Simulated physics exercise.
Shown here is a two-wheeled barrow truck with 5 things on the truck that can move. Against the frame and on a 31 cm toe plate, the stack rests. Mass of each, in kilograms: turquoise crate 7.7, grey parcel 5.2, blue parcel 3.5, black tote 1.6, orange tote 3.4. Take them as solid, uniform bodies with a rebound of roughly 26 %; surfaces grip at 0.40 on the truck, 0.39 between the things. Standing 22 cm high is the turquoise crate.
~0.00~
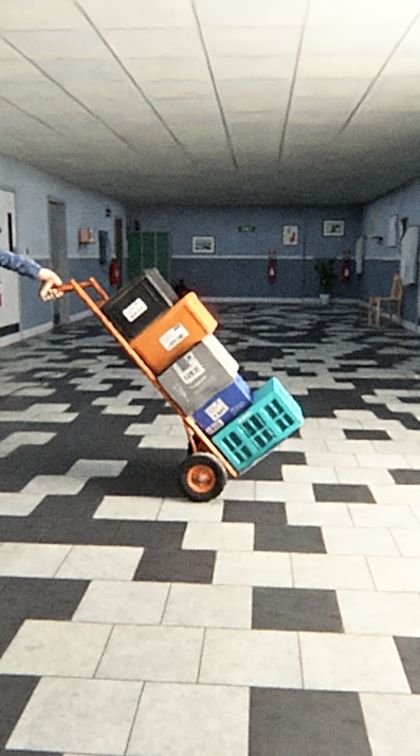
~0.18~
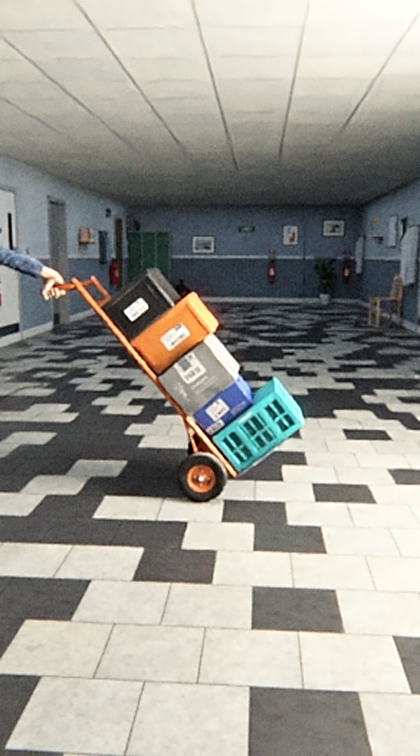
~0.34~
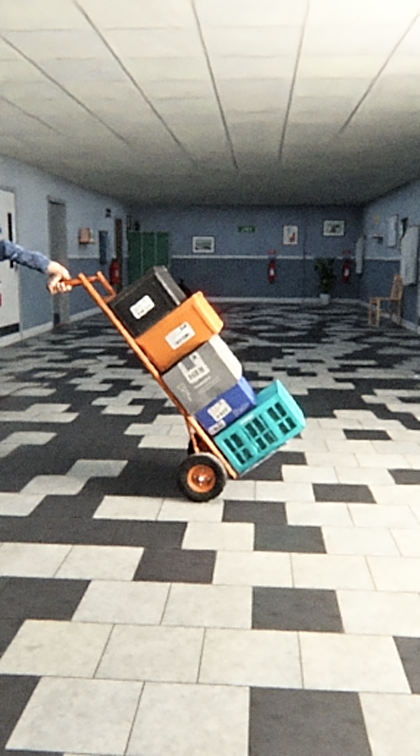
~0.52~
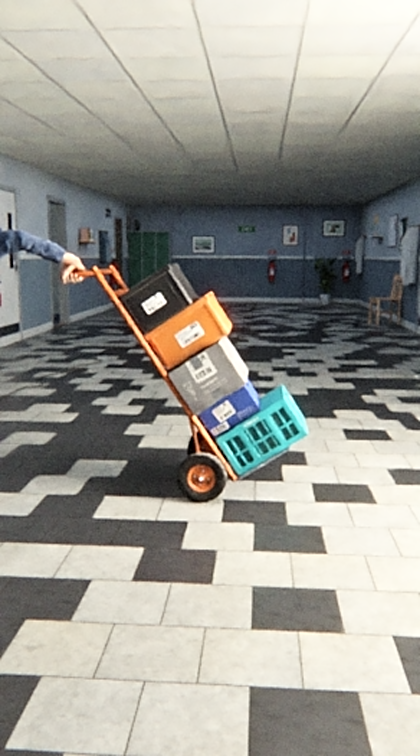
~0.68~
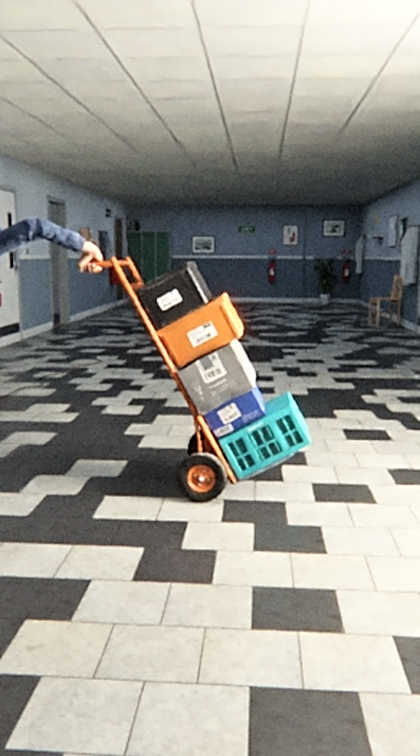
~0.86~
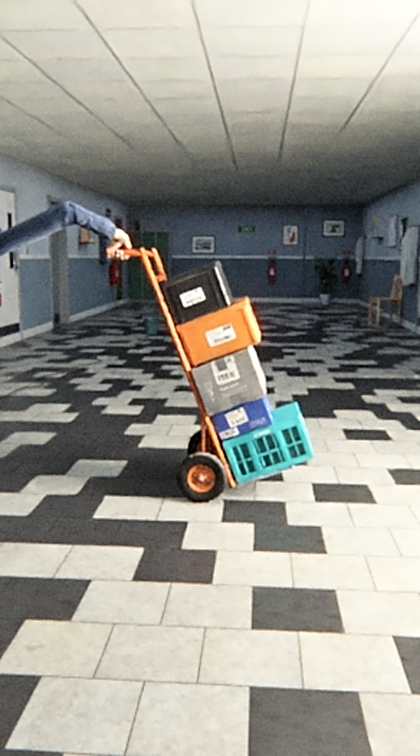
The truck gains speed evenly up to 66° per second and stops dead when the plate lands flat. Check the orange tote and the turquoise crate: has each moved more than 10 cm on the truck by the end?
Orange tote - no; turquoise crate - no.
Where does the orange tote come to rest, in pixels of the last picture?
Around (270, 346).
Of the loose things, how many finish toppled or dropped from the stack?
I get 0.
After 1.06 s, 11° short of upright.
After 1.26 s, truck upright; black tote slid 2 cm.
After 1.36 s, truck upright; orange tote tipped 4° from how it sat near (277, 345); black tote tipped 4° from how it sat; grey parcel tipped 4° from how it sat.
After 1.56 s, truck upright; orange tote slid 2 cm near (272, 346); black tote slid 10 cm.
At rest (2.0 s), all 5 in place, give or take 10 cm. Seen from the same camera at the end, orange tote near (270, 346), turquoise crate near (272, 465).
